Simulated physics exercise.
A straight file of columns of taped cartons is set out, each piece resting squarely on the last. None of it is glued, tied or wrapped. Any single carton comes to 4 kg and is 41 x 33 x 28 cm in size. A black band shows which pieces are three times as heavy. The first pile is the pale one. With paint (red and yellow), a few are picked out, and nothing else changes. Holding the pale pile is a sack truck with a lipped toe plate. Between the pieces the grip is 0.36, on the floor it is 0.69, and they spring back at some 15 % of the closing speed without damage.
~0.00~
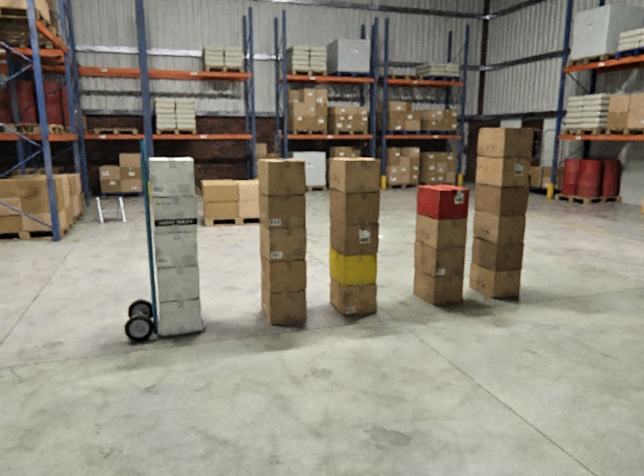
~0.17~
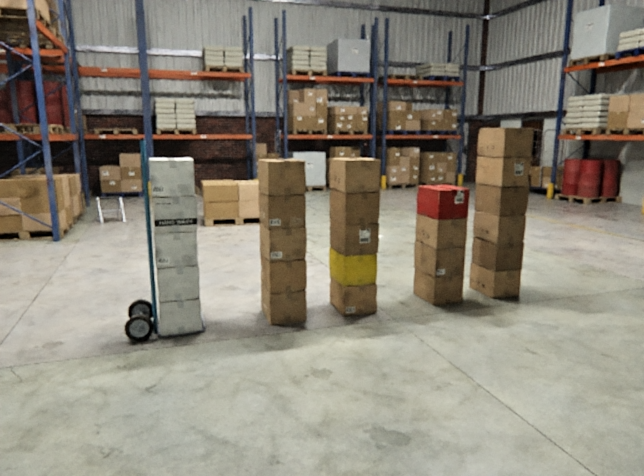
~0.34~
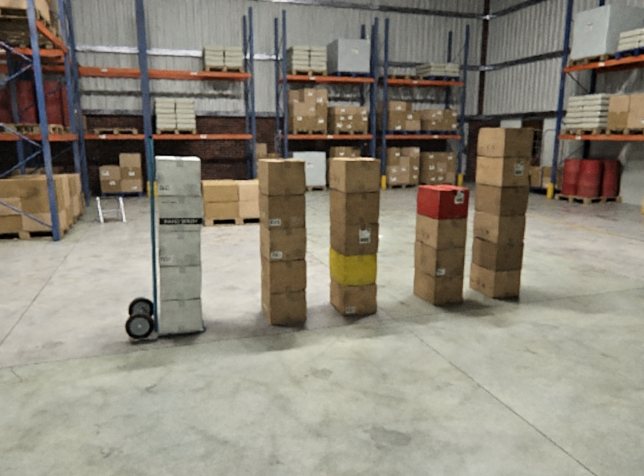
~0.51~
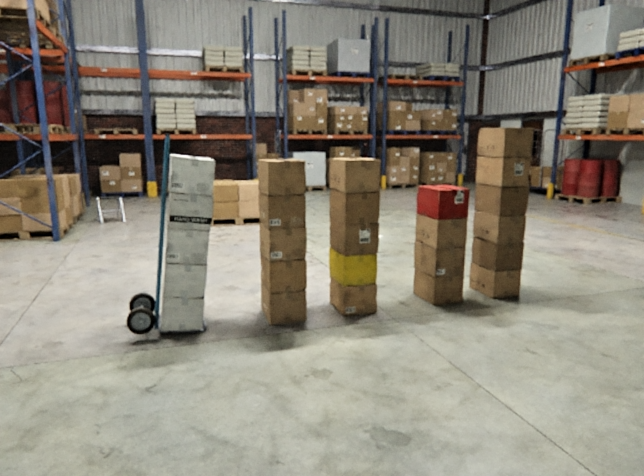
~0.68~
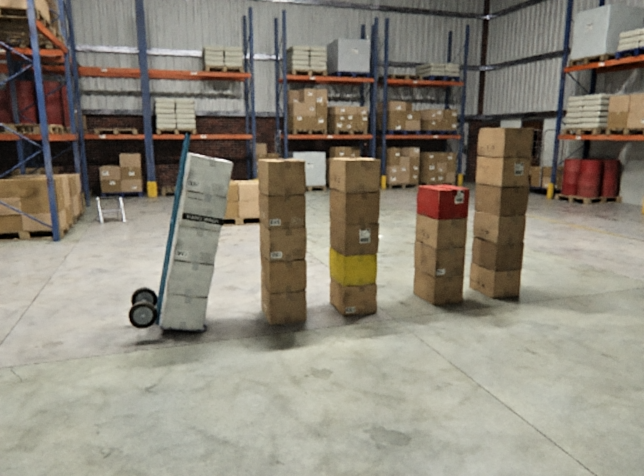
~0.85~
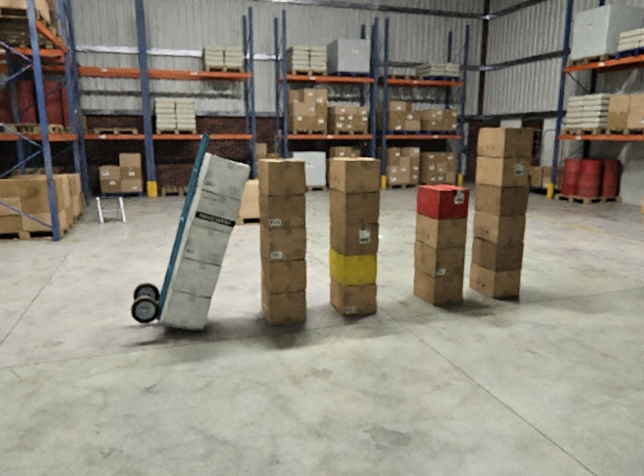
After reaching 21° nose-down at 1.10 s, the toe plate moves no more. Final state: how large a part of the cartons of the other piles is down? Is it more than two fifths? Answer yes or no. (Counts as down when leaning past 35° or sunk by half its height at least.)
Yes.
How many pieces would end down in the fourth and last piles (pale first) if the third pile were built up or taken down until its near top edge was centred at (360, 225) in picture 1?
Down by pile: Fourth 0, last 0.
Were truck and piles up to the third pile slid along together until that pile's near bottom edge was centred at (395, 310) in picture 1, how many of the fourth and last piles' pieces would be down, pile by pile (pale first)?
It would come to fourth 3, last 6.
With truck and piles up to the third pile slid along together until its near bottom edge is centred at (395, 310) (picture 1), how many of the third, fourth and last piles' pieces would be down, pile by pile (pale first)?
Result: Third pile 5, fourth pile 3, last pile 6.
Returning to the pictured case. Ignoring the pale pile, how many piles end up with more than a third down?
The number of such piles is 4.
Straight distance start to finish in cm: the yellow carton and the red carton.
The yellow one ends 60 cm from its start and the red one 140 cm.
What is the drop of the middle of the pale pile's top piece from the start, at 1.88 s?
Drop so far: Roughly 20 cm.
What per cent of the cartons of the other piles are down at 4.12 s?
100 per cent.
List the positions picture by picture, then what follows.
In the first frame (pixels give the middle of a visible side), truck frame (145, 181) 0° forward; red carton (454, 204); yellow carton (361, 270); none of the others has stirred.
In the second frame, truck frame (145, 181) 0° forward; red carton (454, 204).
In the third frame, truck frame (151, 179) 2° forward; red carton (454, 204).
In the fourth frame, truck frame (165, 176) 7° forward, top of the pale pile leaning 7°; yellow carton (361, 270); none of the others has stirred.
In the fifth frame, truck frame (182, 174) 12° forward, top of the pale pile leaning 12°; yellow carton (361, 270); none of the others has stirred.
In the sixth frame, truck frame (198, 173) 17° forward, top of the pale pile leaning 18°; yellow carton (361, 270); red carton (454, 204); none of the others has stirred.
After 1.88 s, 5 of the pale pile down; none of the 20 other cartons down, 7 disturbed.
After 2.68 s, 5 of the pale pile down; 8 of the 20 other cartons down; yellow carton 43° from how it stood; red carton 4° from how it stood.
After 4.12 s, 5 of the pale pile down; 20 of the 20 other cartons down; yellow carton 48° from how it stood, 20 cm lower; red carton 46° from how it stood, 33 cm lower.
In the end (5.4 s), 5 of the pale pile down; 20 of the 20 other cartons down; red carton on its side; yellow carton 48° from how it stood, 20 cm lower. That is 100 per cent. From the last view, middles, red carton near (547, 242), yellow carton near (404, 280).
